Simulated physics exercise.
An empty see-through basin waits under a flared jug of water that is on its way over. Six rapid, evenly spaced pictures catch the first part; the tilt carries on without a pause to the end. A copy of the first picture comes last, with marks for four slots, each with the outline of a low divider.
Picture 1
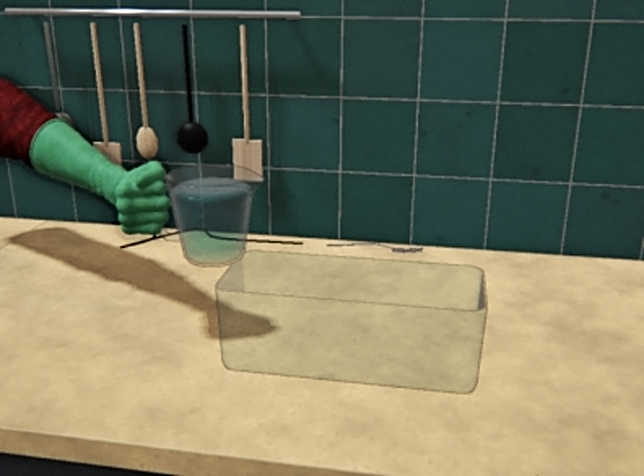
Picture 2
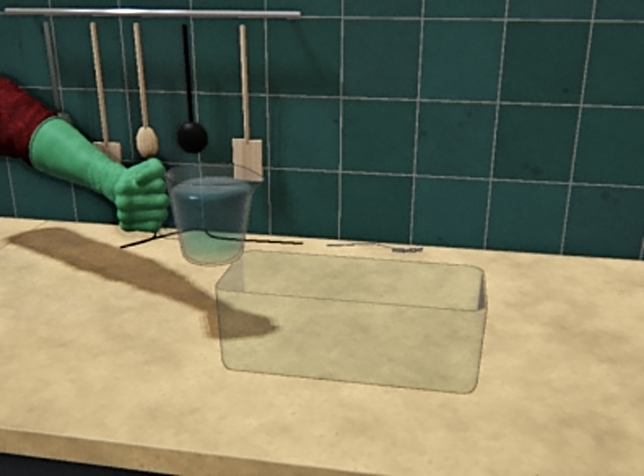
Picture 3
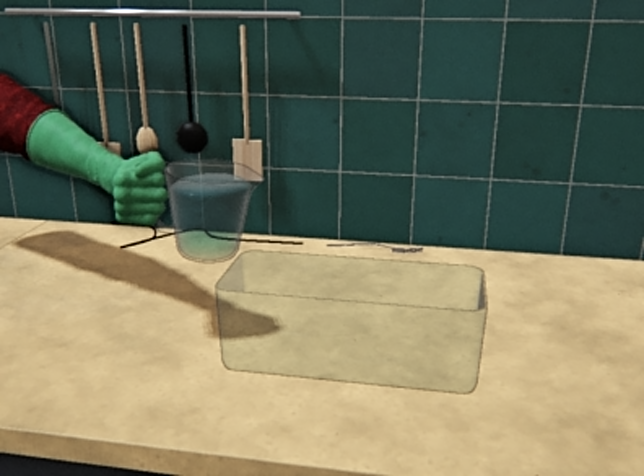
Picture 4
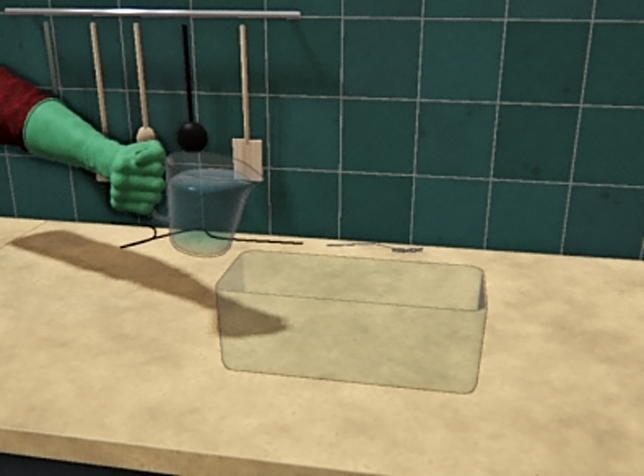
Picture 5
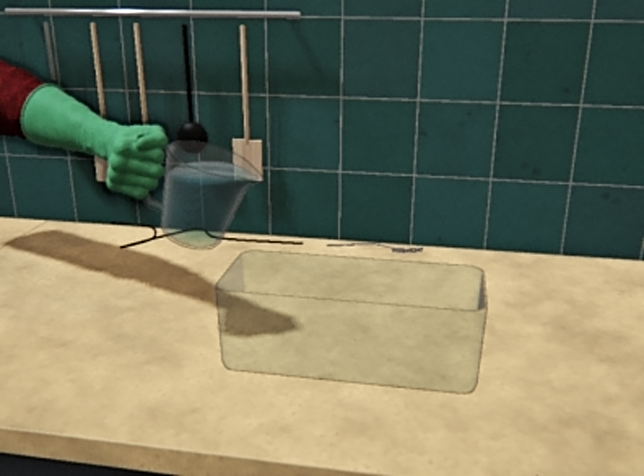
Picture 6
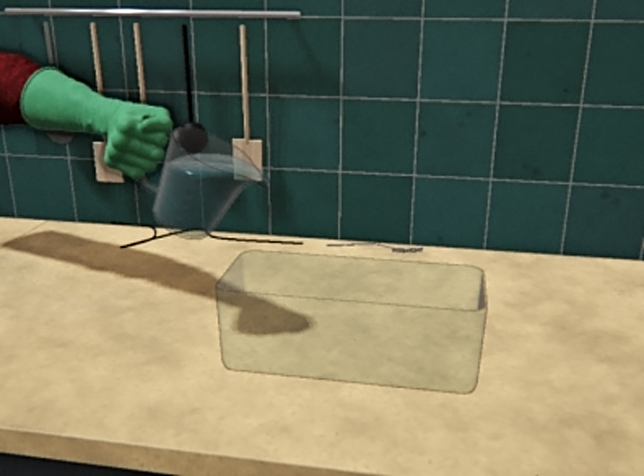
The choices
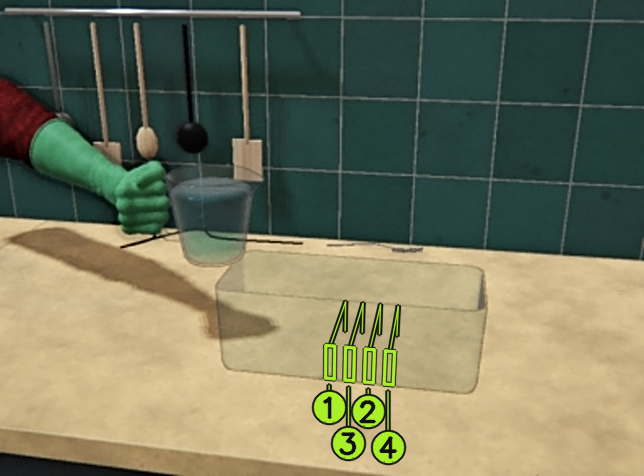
The video shows a green-gloved hand holding a clear, flared jug of bluish water above a worktop beside an empty see-through basin, first keeping it upright, then lifting it slightly and gradually tilting it to the right.
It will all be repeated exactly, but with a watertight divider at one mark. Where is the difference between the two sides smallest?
It is 1.
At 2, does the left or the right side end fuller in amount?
The left side.
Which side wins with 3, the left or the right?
More ends on the left.
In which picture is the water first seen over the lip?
In picture 6.
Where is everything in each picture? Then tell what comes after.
Upright, lip at (263, 180); basin from (223, 365) to (477, 391); nothing has left yet.
Upright, lip at (263, 180); nothing has left yet.
Tipped about 5°, lip at (262, 180); nothing has left yet.
Tipped about 10°, lip at (262, 180); nothing has left yet.
Tipped about 18°, lip at (262, 180); nothing has left yet.
Tipped about 27°, lip at (261, 180); water is over the lip, down to (265, 185).
On the marked copy, 1 at (329, 385); 2 at (368, 389); 3 at (348, 387); 4 at (388, 391).
Choosing 1, about 54 % ends left of the wall and 44 % right of it.
Choosing 2, about 92 % ends left of the wall and 5 % right of it; 3 % is lost outside.
Choosing 3, about 92 % ends left of the wall and 4 % right of it; 4 % is lost outside.
Choosing 4, about 94 % ends left of the wall and 5 % right of it.
